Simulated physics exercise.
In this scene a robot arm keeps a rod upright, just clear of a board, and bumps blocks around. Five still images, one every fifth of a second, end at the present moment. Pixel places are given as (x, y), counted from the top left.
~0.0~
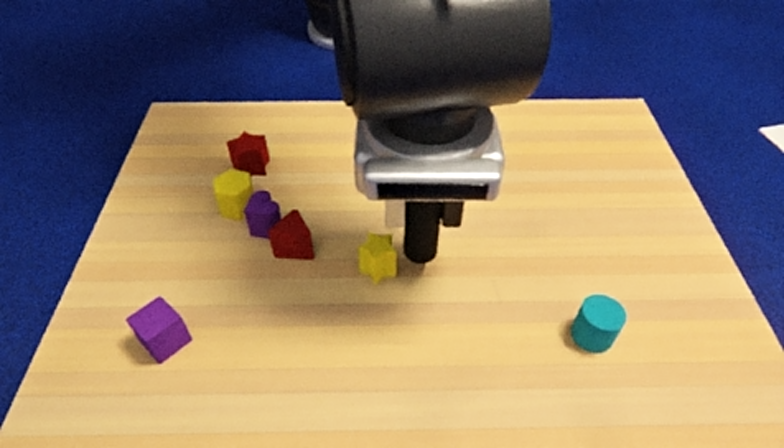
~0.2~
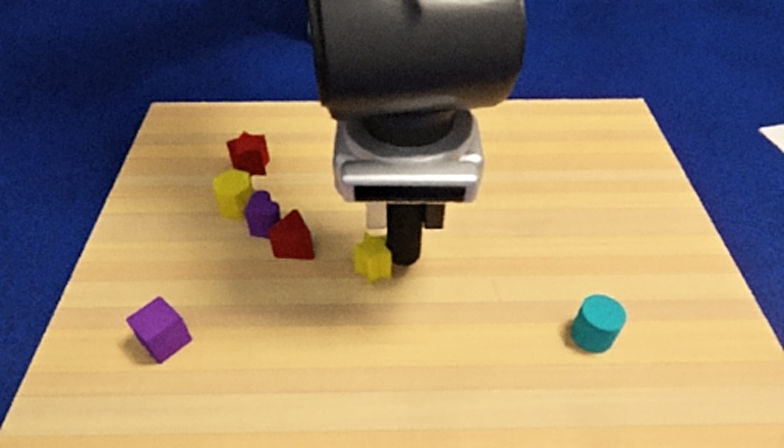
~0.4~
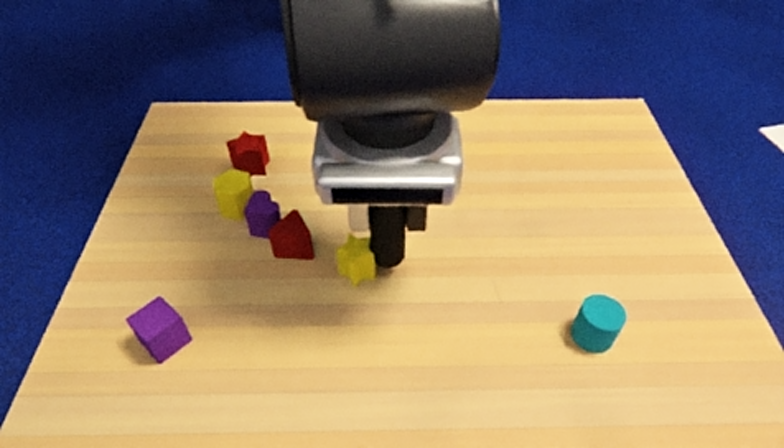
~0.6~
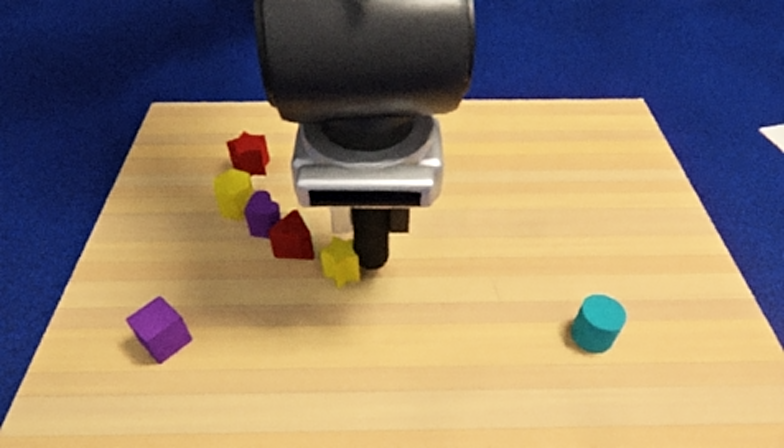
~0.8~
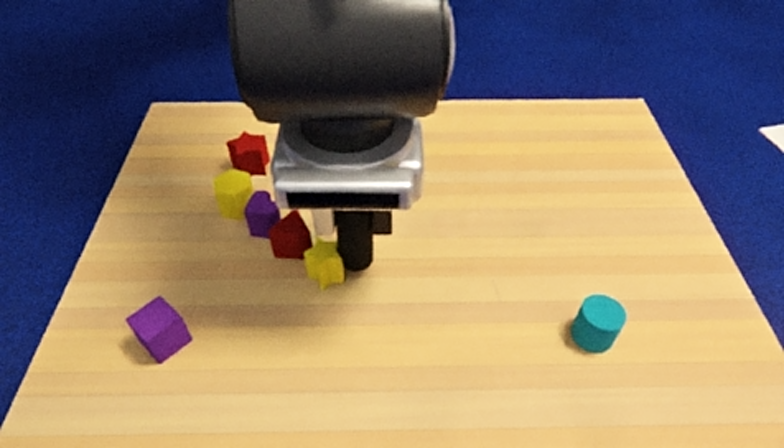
Robot arm with a dark rod pushing a yellow star-shaped block left across a wooden board toward a red block.
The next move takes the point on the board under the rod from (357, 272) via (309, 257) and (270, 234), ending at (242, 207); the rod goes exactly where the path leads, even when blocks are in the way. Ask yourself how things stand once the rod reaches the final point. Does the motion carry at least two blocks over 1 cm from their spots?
Yes, it checks out.
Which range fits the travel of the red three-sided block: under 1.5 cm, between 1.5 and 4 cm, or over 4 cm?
My answer is that it shifts over 4 cm.
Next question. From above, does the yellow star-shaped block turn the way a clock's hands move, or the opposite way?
The sense of turning is anti-clockwise.
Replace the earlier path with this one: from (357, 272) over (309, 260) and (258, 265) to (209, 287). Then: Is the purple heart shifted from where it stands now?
Final answer: Yes.
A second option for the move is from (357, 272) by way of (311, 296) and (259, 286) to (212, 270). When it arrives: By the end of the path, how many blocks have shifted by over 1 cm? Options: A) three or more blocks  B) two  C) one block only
C.
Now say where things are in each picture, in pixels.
Rod's lower end (420, 251); yellow hexagon (232, 181); purple heart (261, 202); red three-sided block (291, 224); yellow star-shaped block (378, 244), in the first frame.
Rod (404, 253); yellow star-shaped block (373, 245), in the second frame.
Rod (388, 255); yellow star-shaped block (357, 246), in the third frame.
Rod (372, 257); yellow star-shaped block (340, 248), in the fourth frame.
Rod (357, 259); yellow hexagon (232, 181); purple heart (261, 202); red three-sided block (291, 224); yellow star-shaped block (324, 250), in the fifth frame.
On the path given first. One third of the way, rod (306, 243); purple heart (254, 197); red three-sided block (273, 215); yellow star-shaped block (280, 248), turned 40° anticlockwise.
Two thirds of the way, rod (266, 220); yellow hexagon (218, 170), turned 30° anticlockwise; purple heart (245, 179); red three-sided block (240, 198), turned 60° clockwise; yellow star-shaped block (274, 247), turned 65° anticlockwise.
At the end, rod (238, 193); yellow hexagon (207, 161), turned 15° clockwise; purple heart (246, 162); red three-sided block (206, 183), turned 25° clockwise; yellow star-shaped block (274, 247), turned 65° anticlockwise.
